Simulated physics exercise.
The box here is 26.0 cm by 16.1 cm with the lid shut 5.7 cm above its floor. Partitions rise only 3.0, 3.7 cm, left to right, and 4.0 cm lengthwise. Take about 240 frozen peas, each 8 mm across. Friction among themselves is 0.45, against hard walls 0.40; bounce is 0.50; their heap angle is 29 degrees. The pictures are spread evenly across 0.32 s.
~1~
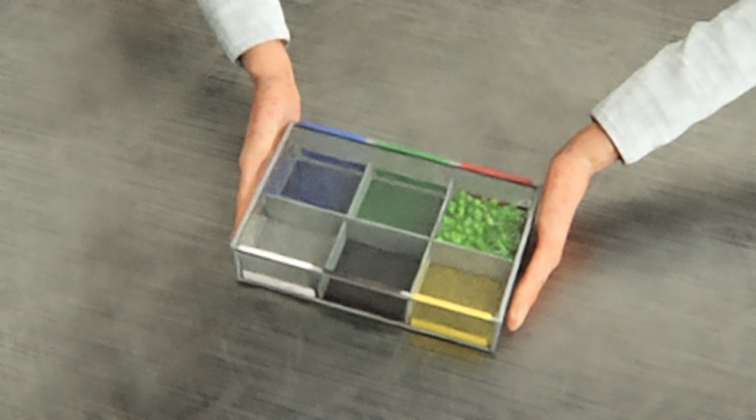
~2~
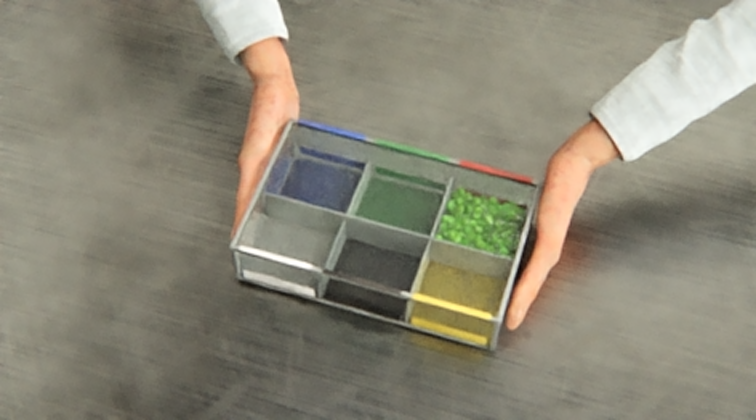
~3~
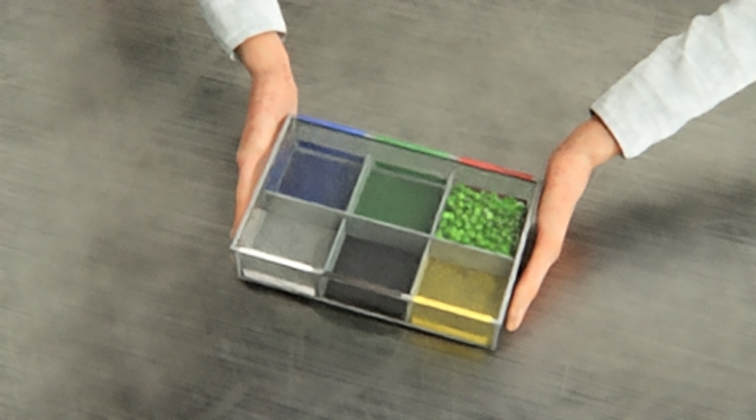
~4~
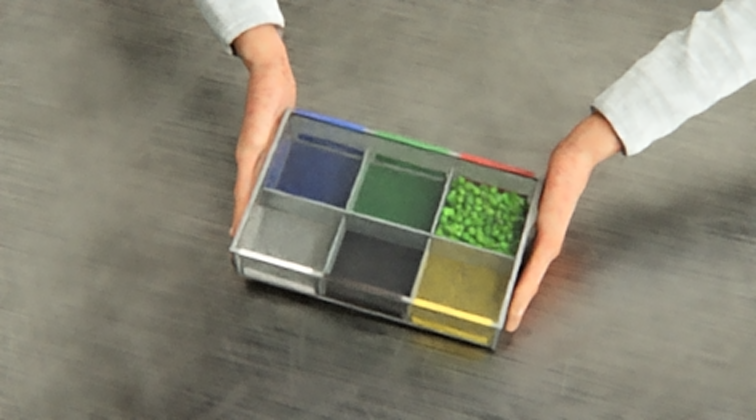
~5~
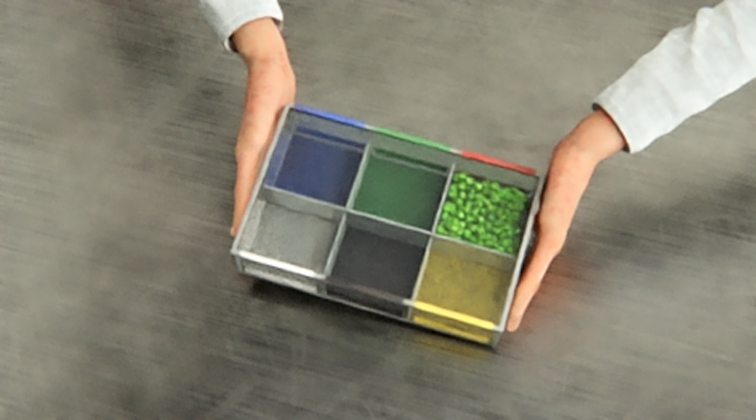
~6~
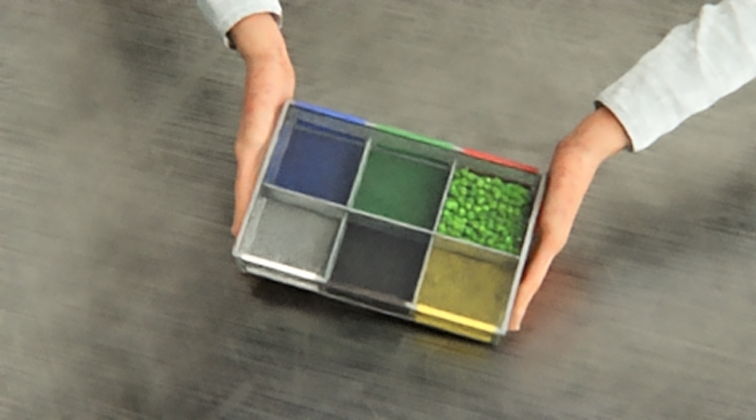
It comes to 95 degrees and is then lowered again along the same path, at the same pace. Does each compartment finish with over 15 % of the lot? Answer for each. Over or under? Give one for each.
Red over; blue under; green under; yellow over; white under; black under.
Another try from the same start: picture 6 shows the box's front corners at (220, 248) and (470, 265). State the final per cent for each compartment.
Each compartment ends with this per cent: Red 25, blue 20, green 5, yellow 0, white 45 and black 0.
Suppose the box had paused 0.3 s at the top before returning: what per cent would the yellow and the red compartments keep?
In that case yellow 30, red 70.
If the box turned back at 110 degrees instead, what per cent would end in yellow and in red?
In per cent, yellow gets 30 and red gets 70.
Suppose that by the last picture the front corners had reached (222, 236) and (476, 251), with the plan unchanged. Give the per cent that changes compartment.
Estimate: Around 70 %.
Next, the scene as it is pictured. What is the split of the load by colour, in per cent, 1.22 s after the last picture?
Red = 85, blue = 0, green = 0, yellow = 15, white = 0, black = 0 (per cent).
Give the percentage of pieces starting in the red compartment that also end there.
Close to 70 in a hundred.
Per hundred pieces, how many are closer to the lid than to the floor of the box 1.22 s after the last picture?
Share: Approx. 50 %.
Then, 1.22 s after the last picture, tilt 95 degrees; red 85 %, yellow 15 %.
Then, 2.03 s after the last picture, tilt 42 degrees; red 70 %, yellow 30 %.
Then, 2.86 s after the last picture, tilt 0 degrees; red 70 %, yellow 30 %.
In the end, red 70 %, blue 0 %, green 0 %, yellow 30 %, white 0 %, black 0 %.
